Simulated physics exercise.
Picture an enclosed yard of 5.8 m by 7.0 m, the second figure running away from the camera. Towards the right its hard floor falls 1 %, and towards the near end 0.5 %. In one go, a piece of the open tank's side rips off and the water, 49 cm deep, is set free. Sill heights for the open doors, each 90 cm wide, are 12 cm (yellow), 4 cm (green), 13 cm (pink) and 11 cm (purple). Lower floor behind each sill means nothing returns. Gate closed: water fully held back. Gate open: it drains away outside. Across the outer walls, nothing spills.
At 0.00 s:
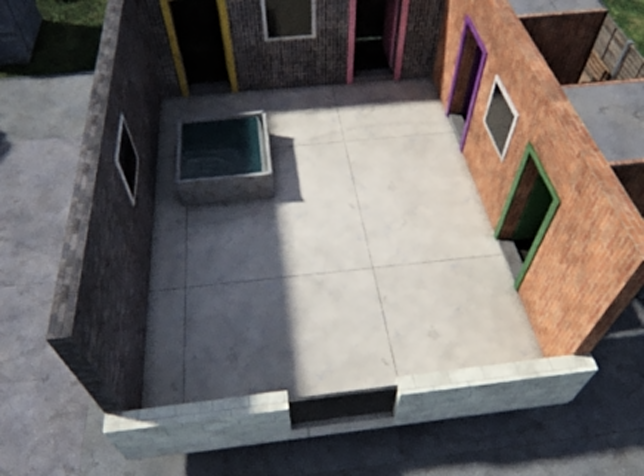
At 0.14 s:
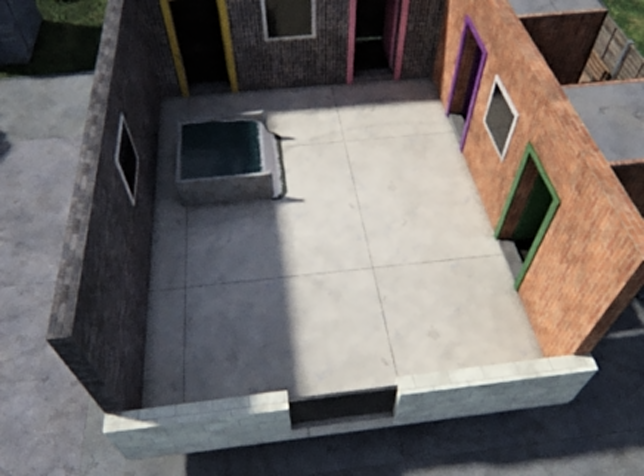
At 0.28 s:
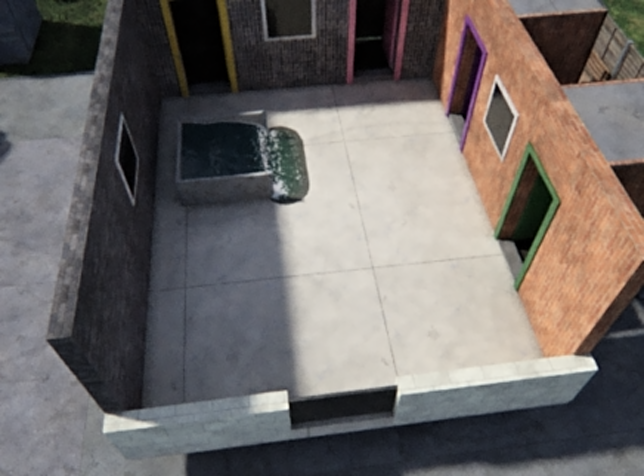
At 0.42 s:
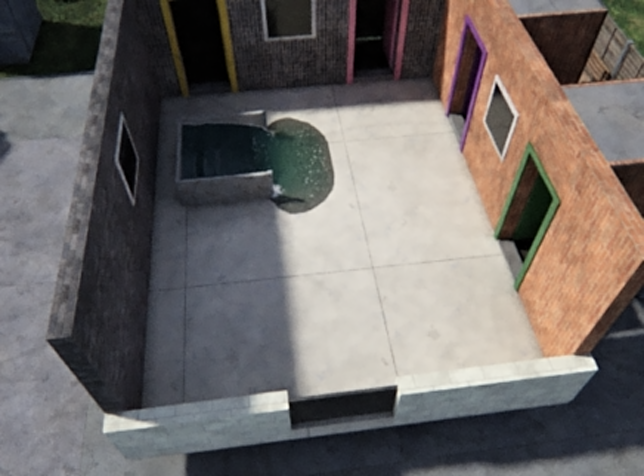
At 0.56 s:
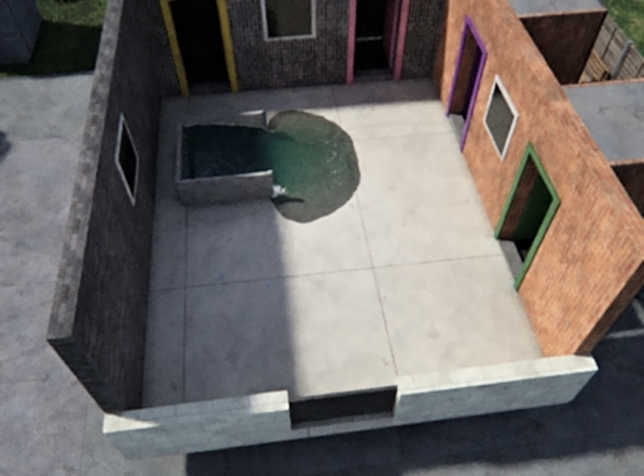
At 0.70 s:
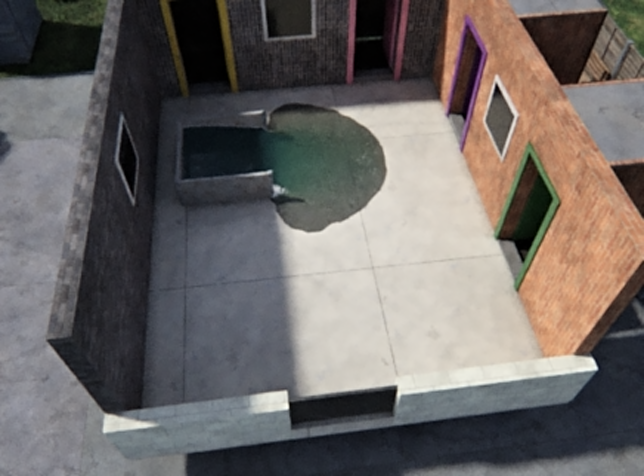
In a walled yard with a pale floor, the right side of a raised stone tank broke open, and dark green water poured out through the gap, spreading into a widening rounded puddle.
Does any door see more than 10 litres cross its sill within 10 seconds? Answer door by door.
Taking each door, the yellow door does not; the green door does; the pink door does not; the purple door does.
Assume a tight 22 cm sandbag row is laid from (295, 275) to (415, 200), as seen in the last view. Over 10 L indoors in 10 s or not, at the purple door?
Note, purple vs limit: Higher.
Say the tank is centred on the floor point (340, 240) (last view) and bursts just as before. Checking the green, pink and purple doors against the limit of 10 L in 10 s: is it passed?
Green: Too much; pink: Within limit; purple: Within limit.
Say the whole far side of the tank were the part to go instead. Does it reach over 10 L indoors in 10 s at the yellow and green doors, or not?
Yellow goes beyond, green stays inside, judged against that limit.
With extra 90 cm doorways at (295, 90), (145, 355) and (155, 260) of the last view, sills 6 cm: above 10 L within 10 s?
Well, the first is on the low side, the second is on the low side, and the third is on the low side.
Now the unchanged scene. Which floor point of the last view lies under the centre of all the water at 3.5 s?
Near (381, 166).
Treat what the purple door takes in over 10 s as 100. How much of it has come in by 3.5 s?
Fraction in by then: Around 90 per cent.
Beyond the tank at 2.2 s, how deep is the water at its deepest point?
Max around 21 cm.
After 1.4 s water covers 30 % of the floor and is deepest (18 cm) near (276, 174); yellow door not reached, green door not reached, pink door not reached, purple door 12 cm at the sill, 0 L in.
After 2.2 s water covers 40 % of the floor and is deepest (21 cm) near (451, 145); yellow door not reached, green door not reached, pink door 8 cm at the sill, 0 L in, purple door 21 cm at the sill, 20 L in.
After 3.5 s water covers 40 % of the floor and is deepest (16 cm) near (439, 115); yellow door not reached, green door 8 cm at the sill, 11 L in, pink door 9 cm at the sill, 0 L in, purple door 13 cm at the sill, 50 L in.
After 6.0 s water covers 50 % of the floor and is deepest (10 cm) near (531, 382); yellow door not reached, green door 5 cm at the sill, 20 L in, pink door 5 cm at the sill, 0 L in, purple door 7 cm at the sill, 55 L in.
After 10.0 s water covers 80 % of the floor and is deepest (9 cm) near (531, 382); yellow door 1 cm at the sill, 0 L in, green door 5 cm at the sill, 23 L in, pink door 2 cm at the sill, 0 L in, purple door 4 cm at the sill, 55 L in.
